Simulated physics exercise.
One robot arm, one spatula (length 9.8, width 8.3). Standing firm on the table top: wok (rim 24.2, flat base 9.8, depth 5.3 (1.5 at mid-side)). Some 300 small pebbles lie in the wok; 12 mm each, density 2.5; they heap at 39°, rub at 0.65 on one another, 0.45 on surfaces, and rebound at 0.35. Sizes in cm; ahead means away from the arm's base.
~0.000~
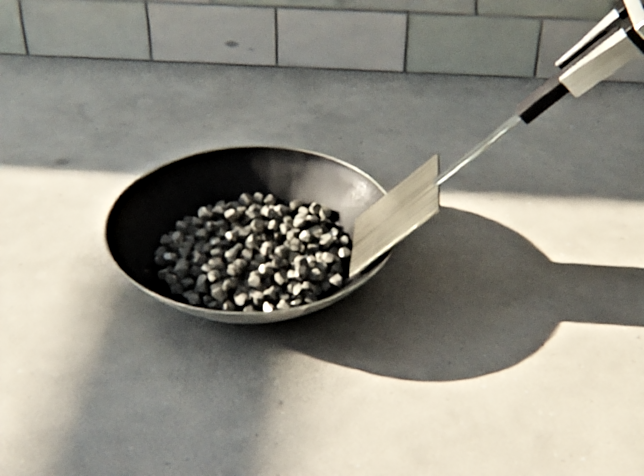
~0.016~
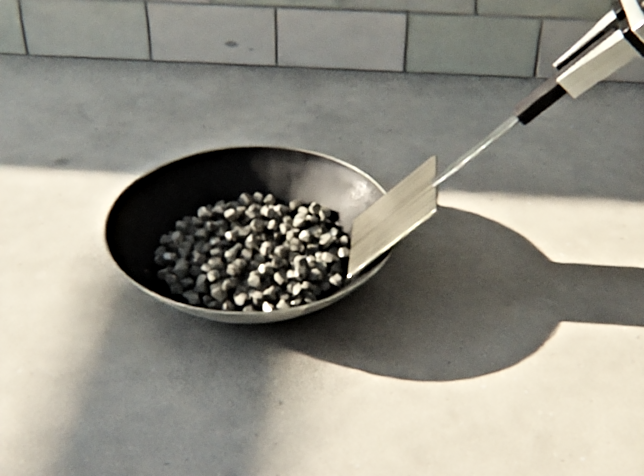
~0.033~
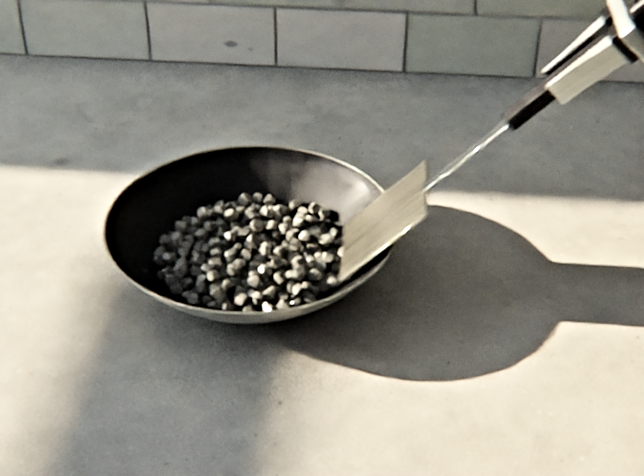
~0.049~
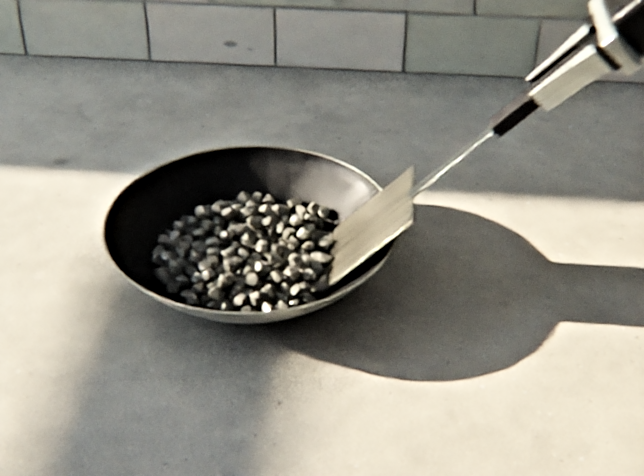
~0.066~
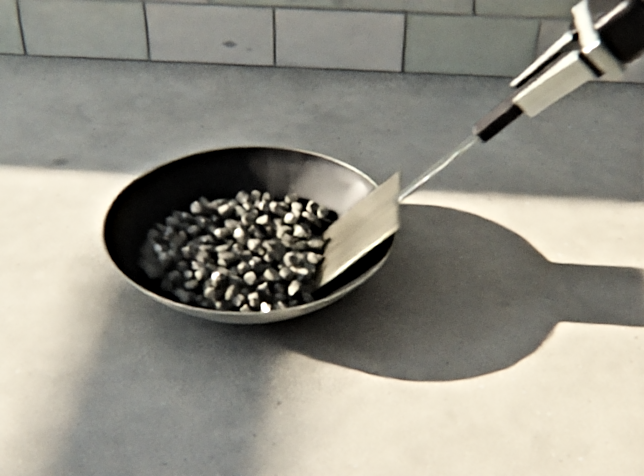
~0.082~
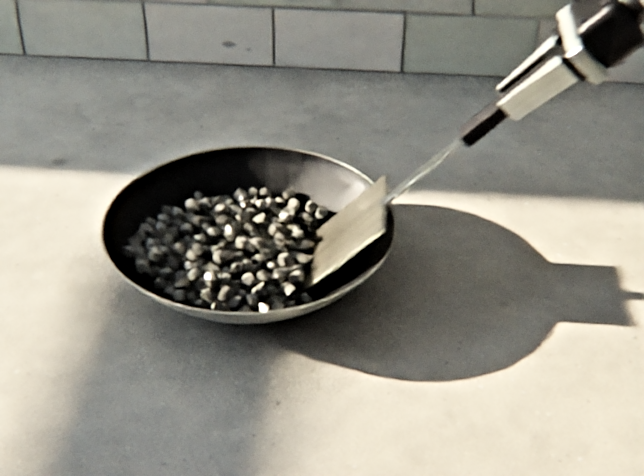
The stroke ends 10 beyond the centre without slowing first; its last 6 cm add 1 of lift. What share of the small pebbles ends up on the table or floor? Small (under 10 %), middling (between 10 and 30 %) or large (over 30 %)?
On the table or floor the share is large, over 30 %.
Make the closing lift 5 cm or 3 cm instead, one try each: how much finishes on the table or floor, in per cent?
Some 50 and 50 per cent.
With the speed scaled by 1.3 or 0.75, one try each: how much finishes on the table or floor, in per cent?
Some 65 and 55 per cent.
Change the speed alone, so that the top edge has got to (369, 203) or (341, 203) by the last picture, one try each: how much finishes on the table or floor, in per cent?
About 60 and 65 per cent.
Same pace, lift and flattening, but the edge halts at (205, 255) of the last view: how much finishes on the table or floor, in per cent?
About 10 per cent.
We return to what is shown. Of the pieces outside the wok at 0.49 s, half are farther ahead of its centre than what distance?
Roughly 20 cm.
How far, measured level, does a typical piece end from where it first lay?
Roughly 13 cm.
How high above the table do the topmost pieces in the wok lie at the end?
Roughly 5.0 cm.
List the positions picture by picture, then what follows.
In the first picture, spatula top edge at (439, 180), sloping 47°; upper third of the load around (246, 253), from x 160 to 345, top at y 200; 297 in the wok.
In the second picture, spatula top edge at (437, 181), sloping 47°; upper third of the load around (245, 253), from x 160 to 345, top at y 200.
In the third picture, spatula top edge at (427, 186), sloping 47°; upper third of the load around (245, 253), from x 160 to 345, top at y 200.
In the fourth picture, spatula top edge at (413, 193), sloping 47°; upper third of the load around (241, 252), from x 160 to 340, top at y 200.
In the fifth picture, spatula top edge at (399, 198), sloping 47°; upper third of the load around (223, 249), from x 145 to 335, top at y 195.
In the sixth picture, spatula top edge at (385, 201), sloping 47°; upper third of the load around (210, 245), from x 130 to 335, top at y 195; 297 in the wok.
By 0.16 s, sloping 47°, highest piece 8 above the table; 296 in the wok, 1 on the blade or in flight.
By 0.25 s, sloping 47°, highest piece 8 above the table; 272 in the wok, 1 on the table or floor, 24 on the blade or in flight.
By 0.49 s, sloping 47°, highest piece 6 above the table; 156 on the table or floor, 136 in the wok, 5 on the blade or in flight.
By 1.54 s, sloping 47°, highest piece 6 above the table; 161 on the table or floor, 136 in the wok.
Final count, 161 on the table or floor, 136 in the wok. That is 54 % on the table or floor.
